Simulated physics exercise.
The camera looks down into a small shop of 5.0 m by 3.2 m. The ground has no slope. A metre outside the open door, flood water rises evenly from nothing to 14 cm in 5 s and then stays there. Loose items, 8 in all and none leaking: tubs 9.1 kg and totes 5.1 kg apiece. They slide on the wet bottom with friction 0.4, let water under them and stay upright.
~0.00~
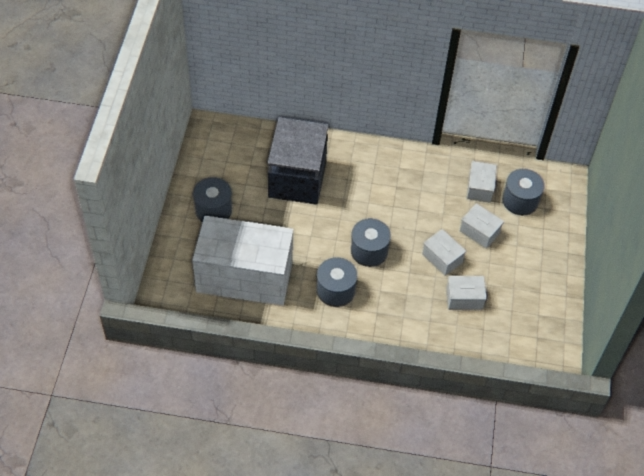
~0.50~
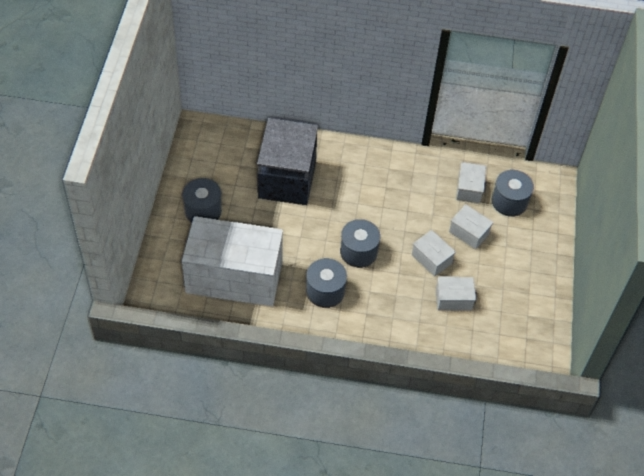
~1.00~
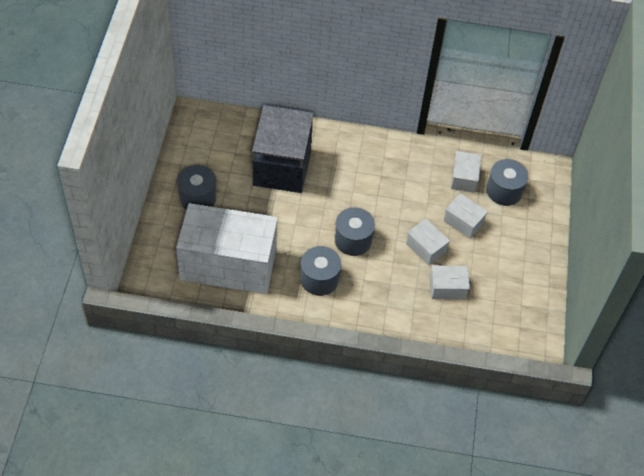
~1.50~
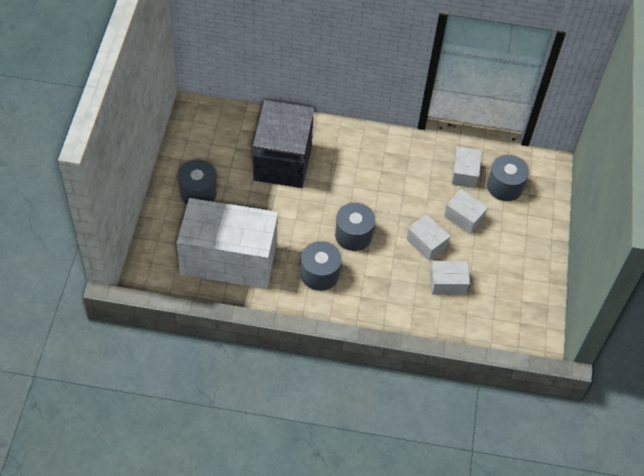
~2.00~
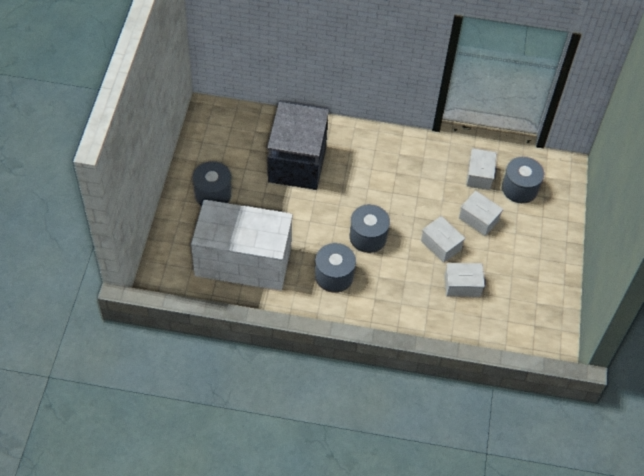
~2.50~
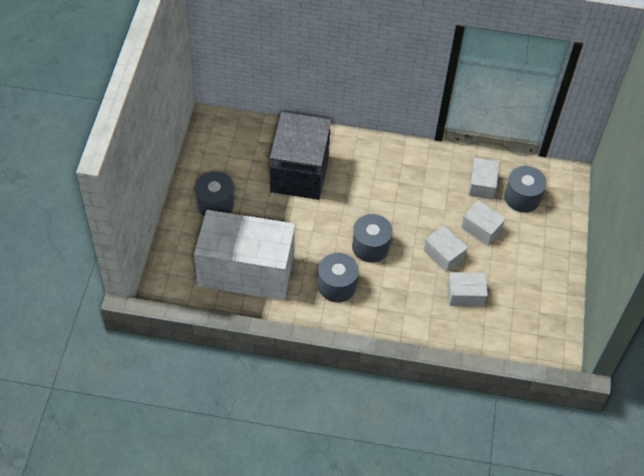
A small roofless shop with a tan tiled floor, grey brick back wall and dark-framed doorway sits on broad paving, seen from high above. Four dark grey tubs and four pale boxes stand across the floor, with a white block and a darker one on the shaded left. Nothing inside moves; the paving turns from pinkish-brown to blue-green, while the camera drifts slightly, then returns.
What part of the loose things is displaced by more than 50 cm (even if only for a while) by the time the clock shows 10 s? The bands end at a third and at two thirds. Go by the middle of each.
That comes to one to two thirds.
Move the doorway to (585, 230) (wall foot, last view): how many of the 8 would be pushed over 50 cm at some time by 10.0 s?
Then 4.
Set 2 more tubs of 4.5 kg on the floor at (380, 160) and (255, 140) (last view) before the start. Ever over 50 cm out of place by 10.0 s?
In that order: Less, short of it.
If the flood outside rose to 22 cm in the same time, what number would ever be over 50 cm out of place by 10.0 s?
In that case 6 of them.
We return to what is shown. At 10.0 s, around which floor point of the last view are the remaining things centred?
Around (384, 302).
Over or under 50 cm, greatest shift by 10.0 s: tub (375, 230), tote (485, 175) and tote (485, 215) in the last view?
In turn: Under, more, over.
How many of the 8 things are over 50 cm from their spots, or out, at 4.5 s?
0 of them.
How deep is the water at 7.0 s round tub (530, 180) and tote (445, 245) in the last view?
Roughly 4 and 2 cm.
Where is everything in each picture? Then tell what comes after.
The first picture shows a tub at (212, 193), on the bottom; a tub at (337, 274), on the bottom; 0.0 m2 under water; 0 of 8 have shifted.
The second picture shows a tub at (202, 193) rests on the ground; a tub at (327, 275) rests on the ground; water covers 0.0 m2; 0 of 8 have shifted.
The third picture shows a tub at (196, 180), on the bottom; a tub at (321, 263) rests on the ground; 0.0 m2 under water; 0 of 8 have shifted.
The fourth picture shows a tub at (197, 175), on the bottom; a tub at (321, 258), on the bottom; water covers 0.0 m2; 0 of 8 have shifted.
The fifth picture shows a tub at (212, 177) rests on the ground; a tub at (336, 260), on the bottom; 0.0 m2 under water; 0 of 8 have shifted.
The sixth picture shows a tub at (214, 187), on the bottom; a tub at (339, 270) rests on the ground; water covers 0.0 m2; 0 of 8 have shifted.
After 3.5 s 0 of 8 are over 50 cm from their spots; 0 afloat.
After 4.5 s 0 of 8 are over 50 cm from their spots; 0 afloat.
After 7.0 s 4 of 8 are over 50 cm from their spots; 0 afloat.
After 10.0 s 5 of 8 are over 50 cm from their spots, and 5 have been at some point; 4 afloat.
